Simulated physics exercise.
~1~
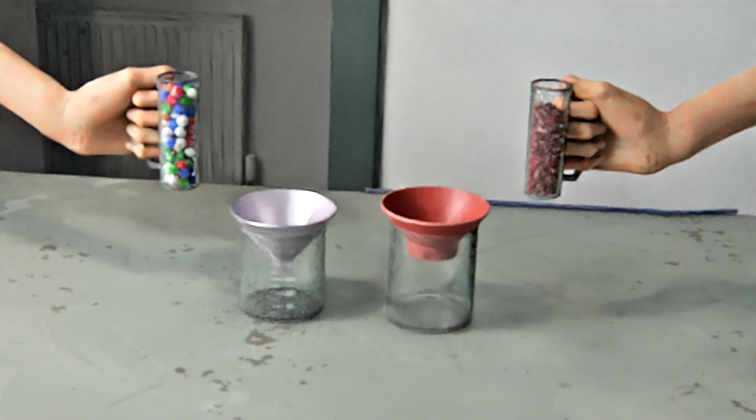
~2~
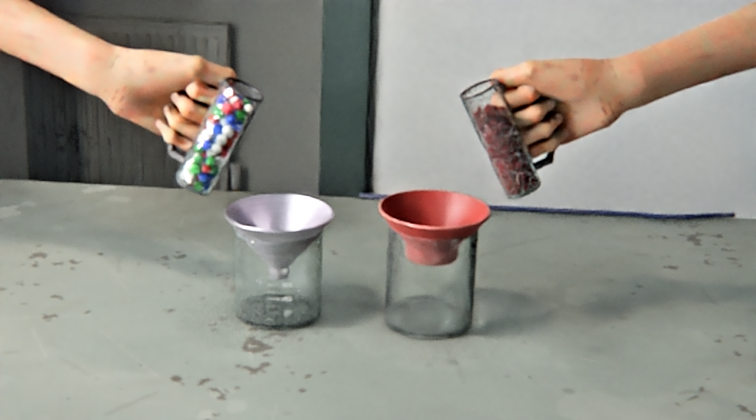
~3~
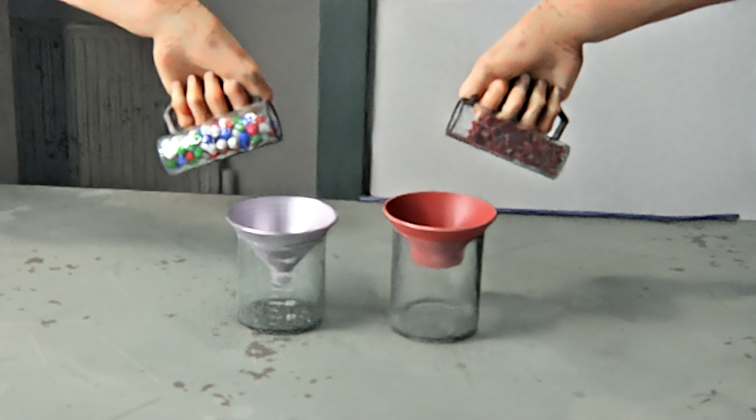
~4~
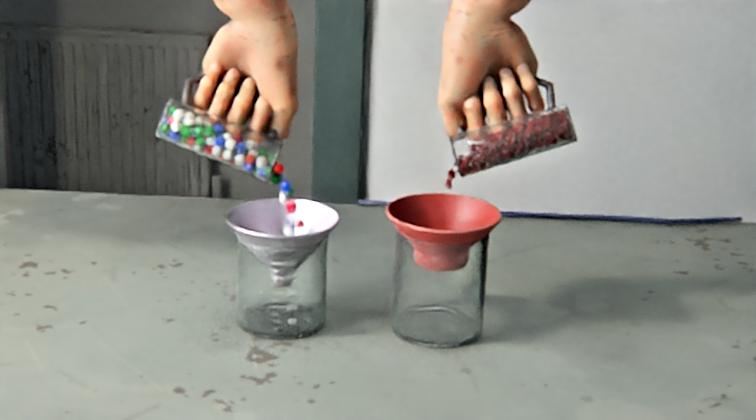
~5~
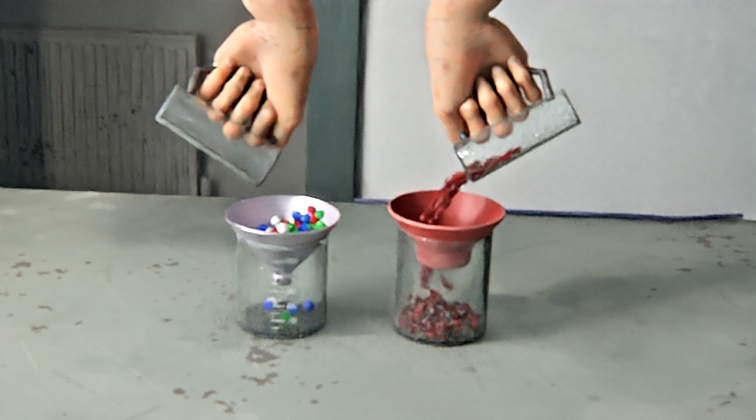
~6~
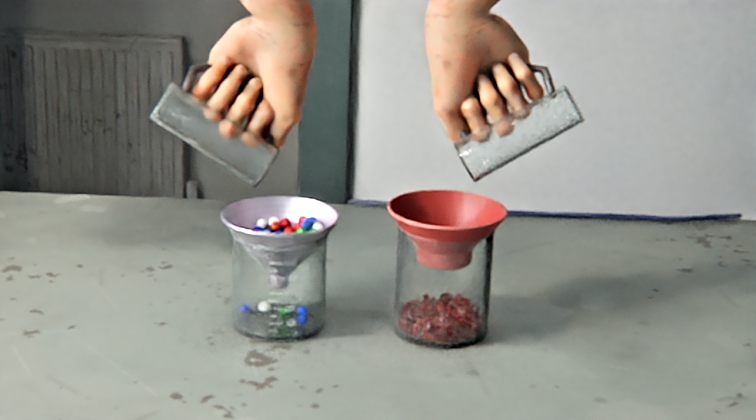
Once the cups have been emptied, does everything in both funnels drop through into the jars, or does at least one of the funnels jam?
The left funnel jams, with most of the coloured beads stuck in it and only a few in the jar. The right funnel lets all of its dark red pieces through.
